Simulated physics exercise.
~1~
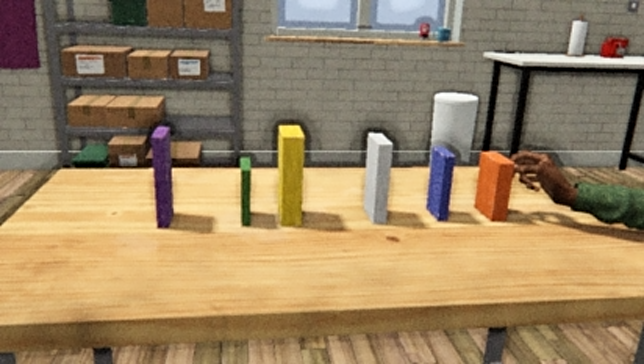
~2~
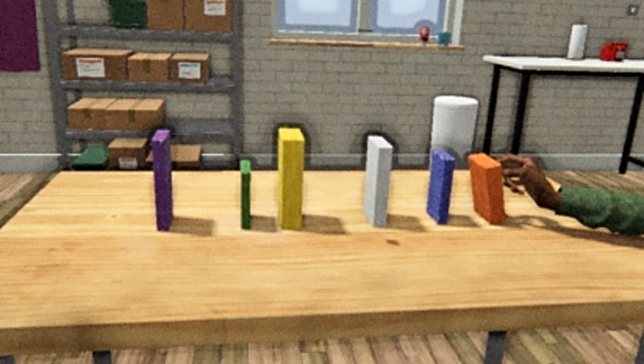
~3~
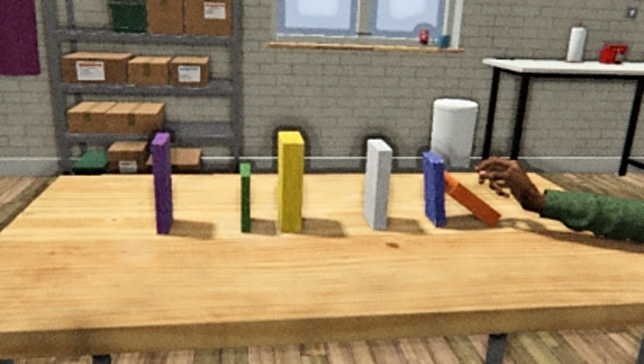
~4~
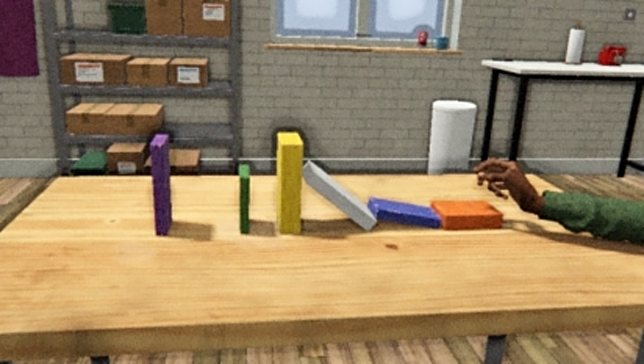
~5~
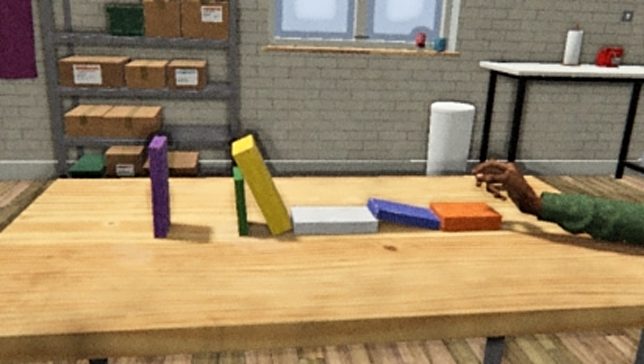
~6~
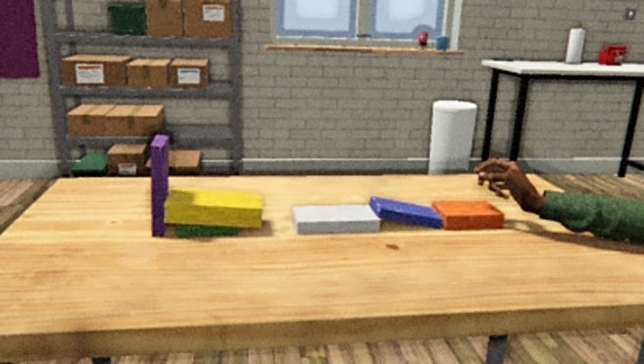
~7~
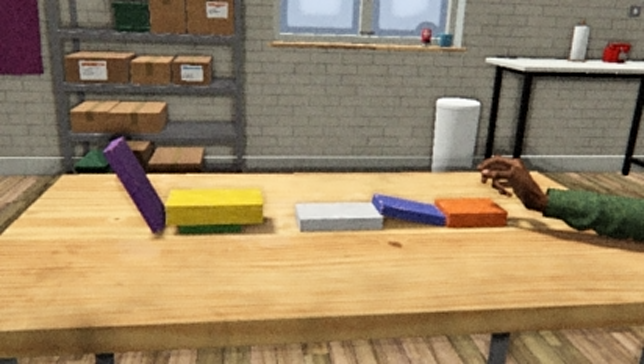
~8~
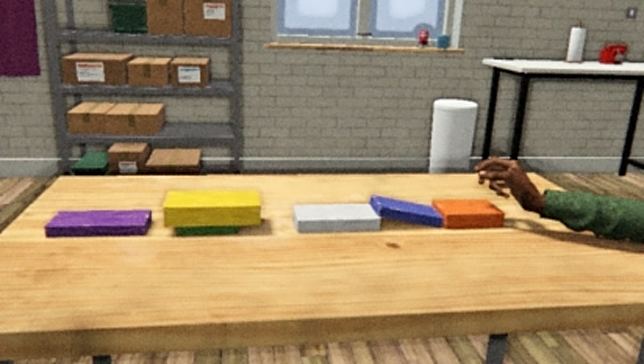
A hand tips the orange board, and all six standing pieces topple leftward in turn.
